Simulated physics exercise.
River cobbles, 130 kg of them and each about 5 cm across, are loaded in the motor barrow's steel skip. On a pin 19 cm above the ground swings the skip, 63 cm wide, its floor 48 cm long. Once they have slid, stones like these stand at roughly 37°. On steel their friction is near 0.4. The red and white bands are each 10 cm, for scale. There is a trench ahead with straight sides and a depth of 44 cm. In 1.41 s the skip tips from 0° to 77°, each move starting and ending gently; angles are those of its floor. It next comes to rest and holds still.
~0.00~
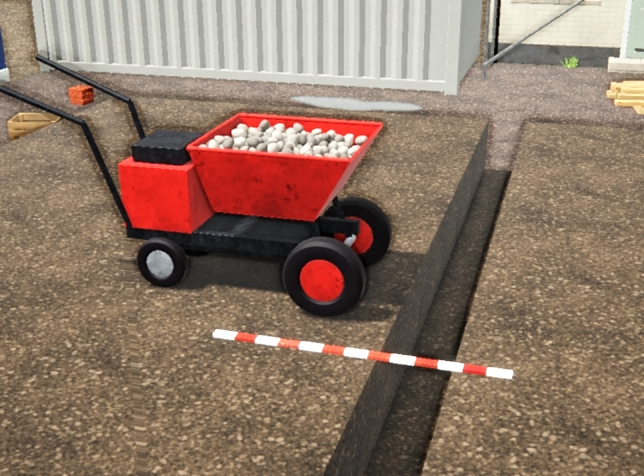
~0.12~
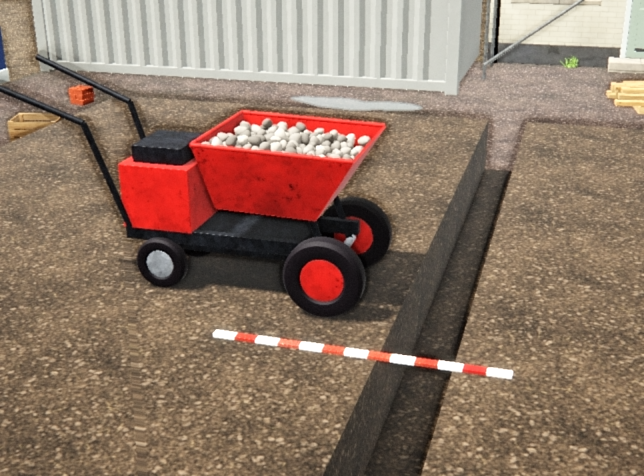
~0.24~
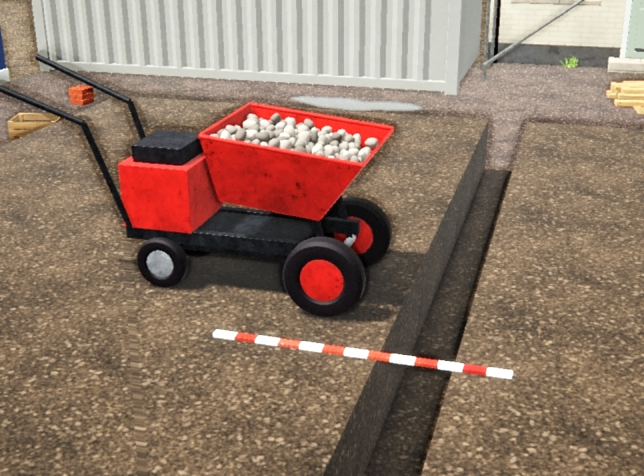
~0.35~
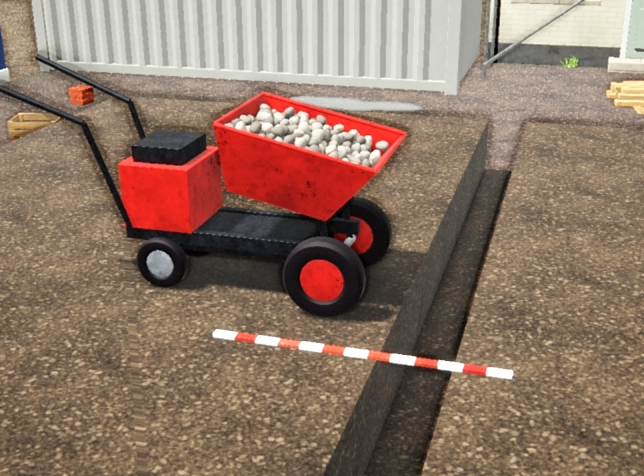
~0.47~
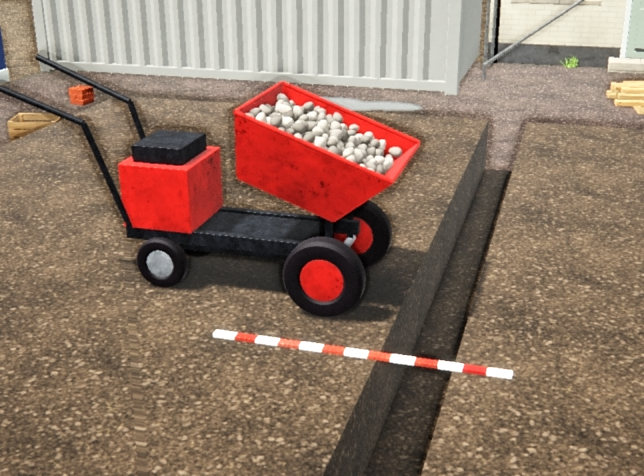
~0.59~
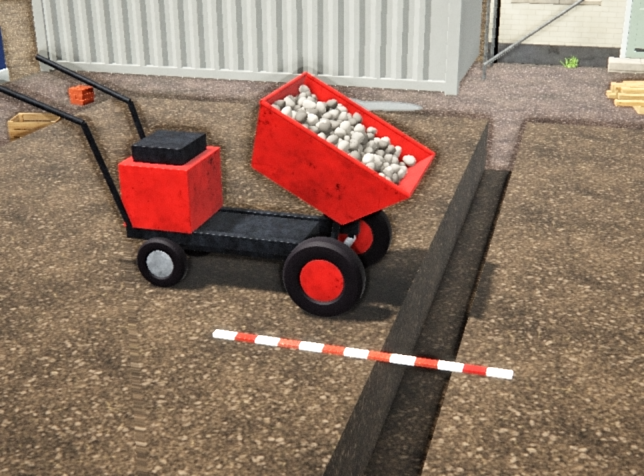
A red skip full of pale, rounded stones tilted gently at first, then more steeply to the right on a parked motor barrow, its back end rising beside a straight-sided trench.
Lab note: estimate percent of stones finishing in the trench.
Approx. 34 %.
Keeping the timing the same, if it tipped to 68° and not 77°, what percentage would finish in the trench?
It would be near 30 per cent.
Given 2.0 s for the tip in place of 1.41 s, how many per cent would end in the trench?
Near 40 per cent.
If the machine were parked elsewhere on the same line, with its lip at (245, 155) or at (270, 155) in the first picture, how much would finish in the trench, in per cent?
Close to 75 percent in the first case, 100 percent in the second.
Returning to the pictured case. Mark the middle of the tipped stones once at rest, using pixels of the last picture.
I'd point somewhere around (504, 306).
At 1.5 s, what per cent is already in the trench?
By then, around 0 percent.
After 1.1 s the floor is at 65°; 99 % in the skip, 1 % past the trench; the foremost stones are at (477, 249).
After 1.5 s the floor is at 77°; 52 % in the skip, 2 % in the trench, 46 % past the trench; the foremost stones are at (623, 322).
After 1.9 s the floor is at 77°; 24 % in the skip, 8 % in the trench, 68 % past the trench; the foremost stones are past the picture's edge.
After 3.8 s the floor is at 77°; 0 % in the skip, 34 % in the trench, 66 % past the trench; the foremost stones are past the picture's edge.
